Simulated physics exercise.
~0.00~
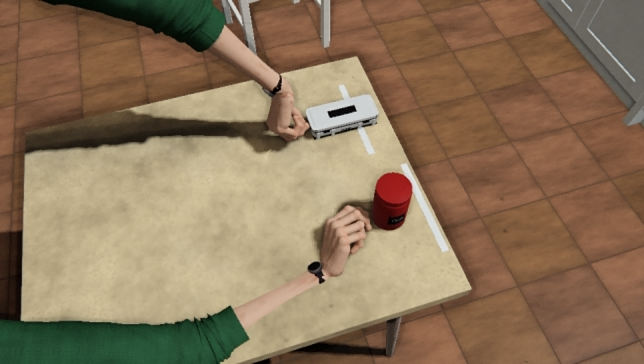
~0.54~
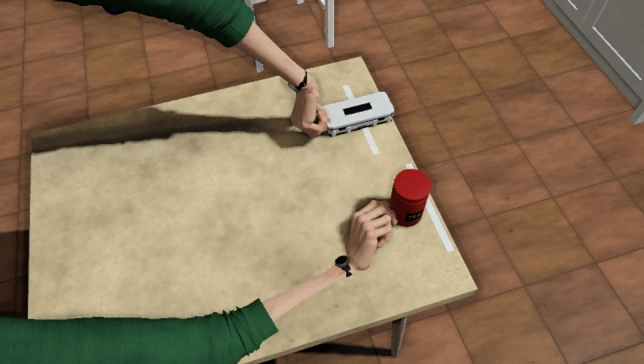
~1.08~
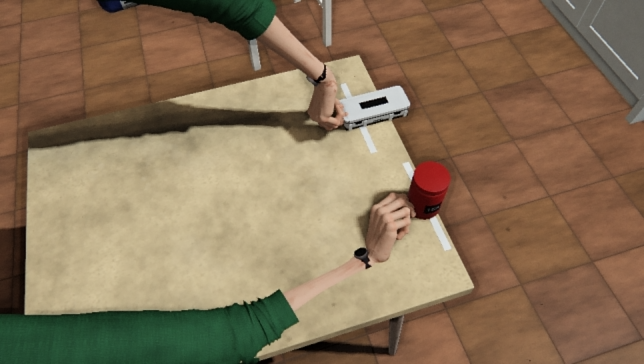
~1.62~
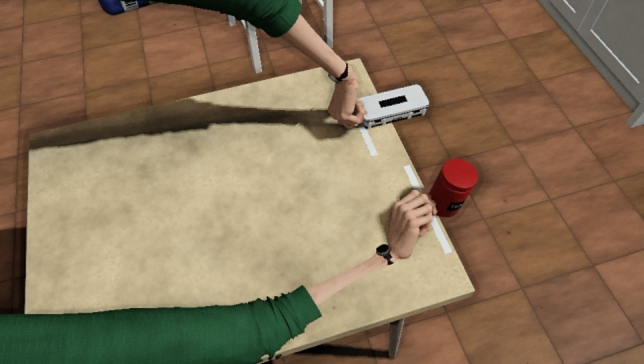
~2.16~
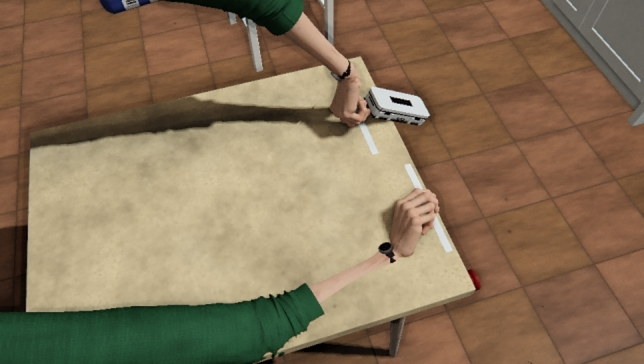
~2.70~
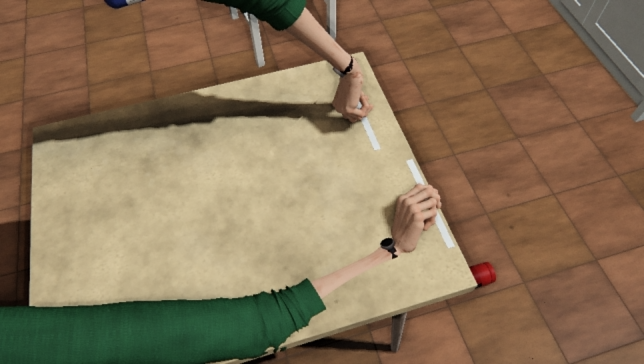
On a table above a tiled floor, two hands in green sleeves pushed a white case and a red jar rightward past strips of white tape until both went over the edge, the jar first, ending on its side on the floor.
